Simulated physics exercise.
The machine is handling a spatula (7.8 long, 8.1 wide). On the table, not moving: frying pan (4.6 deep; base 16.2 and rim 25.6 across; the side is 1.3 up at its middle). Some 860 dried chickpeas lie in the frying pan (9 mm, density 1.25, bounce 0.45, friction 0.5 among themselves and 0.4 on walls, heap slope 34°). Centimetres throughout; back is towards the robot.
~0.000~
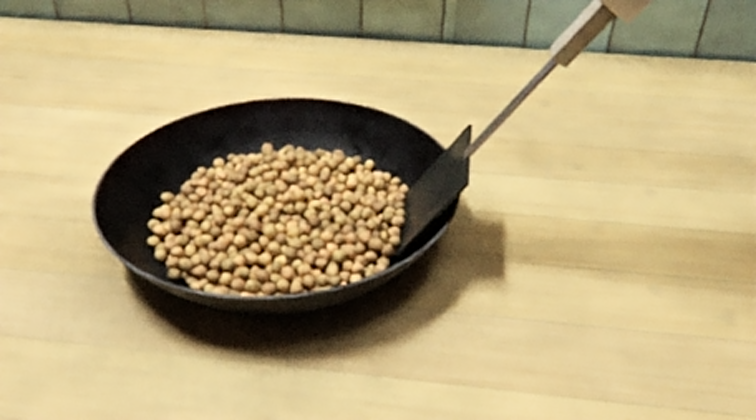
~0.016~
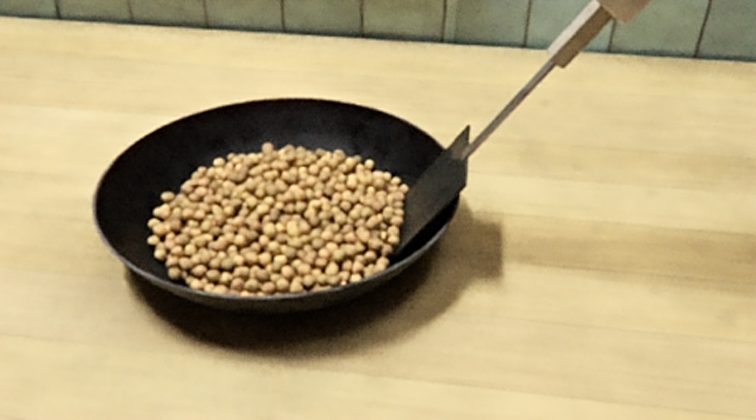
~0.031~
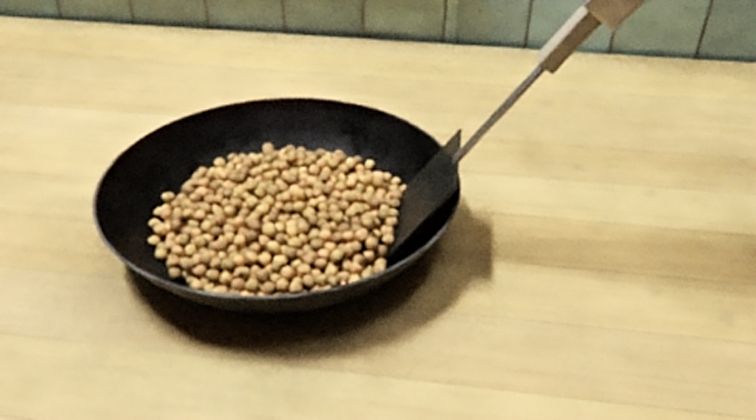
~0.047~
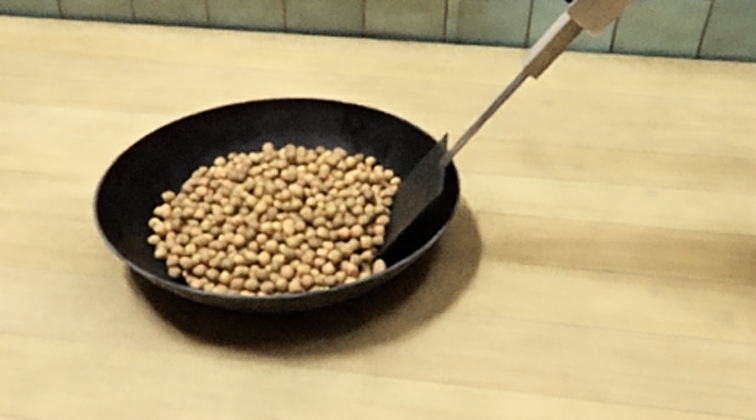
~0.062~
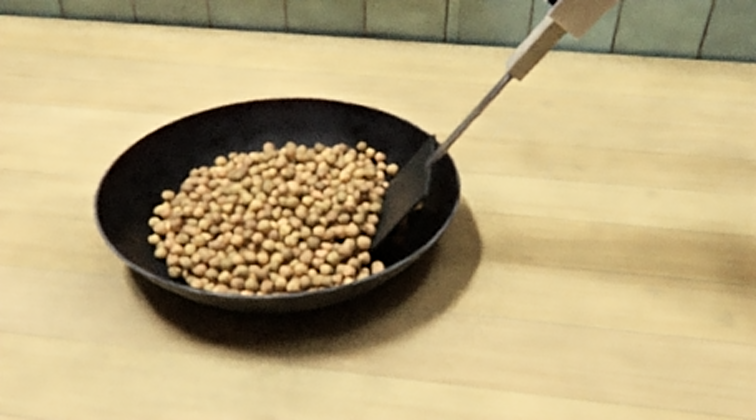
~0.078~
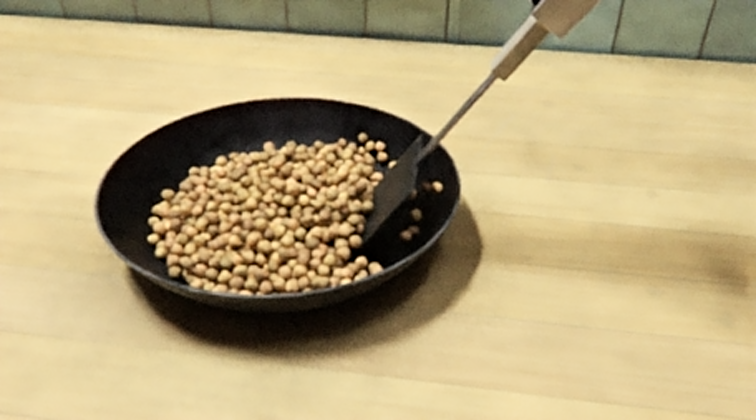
A spatula held from the upper right pushes slightly leftward into chickpeas in a black pan.
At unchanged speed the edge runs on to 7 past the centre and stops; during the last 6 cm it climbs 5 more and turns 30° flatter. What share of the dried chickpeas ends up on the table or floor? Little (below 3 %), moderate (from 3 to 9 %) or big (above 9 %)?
Answer: Moderate; from 3 to 9 % of the dried chickpeas finish on the table or floor.
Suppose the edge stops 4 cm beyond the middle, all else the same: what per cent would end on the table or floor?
In that case some 0 per cent.
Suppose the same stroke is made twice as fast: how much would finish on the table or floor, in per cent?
Then about 20 per cent.
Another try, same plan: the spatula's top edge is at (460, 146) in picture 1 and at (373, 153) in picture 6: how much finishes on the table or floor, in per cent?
Some 15 per cent.
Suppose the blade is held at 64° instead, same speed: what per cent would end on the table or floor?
Then about 5 per cent.
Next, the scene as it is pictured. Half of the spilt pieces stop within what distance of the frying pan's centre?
Roughly 22 cm.
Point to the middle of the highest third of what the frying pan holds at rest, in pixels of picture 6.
At about (183, 186).
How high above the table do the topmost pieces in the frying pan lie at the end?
Some 5.5 cm.
By 0.15 s, sloping 56°, highest piece 10 above the table; 857 in the frying pan, 2 on the blade or in flight.
By 0.23 s, sloping 43°, highest piece 11 above the table; 857 in the frying pan, 2 on the blade or in flight.
By 0.46 s, sloping 26°, highest piece 6 above the table; 819 in the frying pan, 37 on the table or floor, 3 on the blade or in flight.
By 1.51 s, sloping 26°, highest piece 6 above the table; 816 in the frying pan, 43 on the table or floor.
Final count, 816 in the frying pan, 43 on the table or floor. That is 5 % on the table or floor.
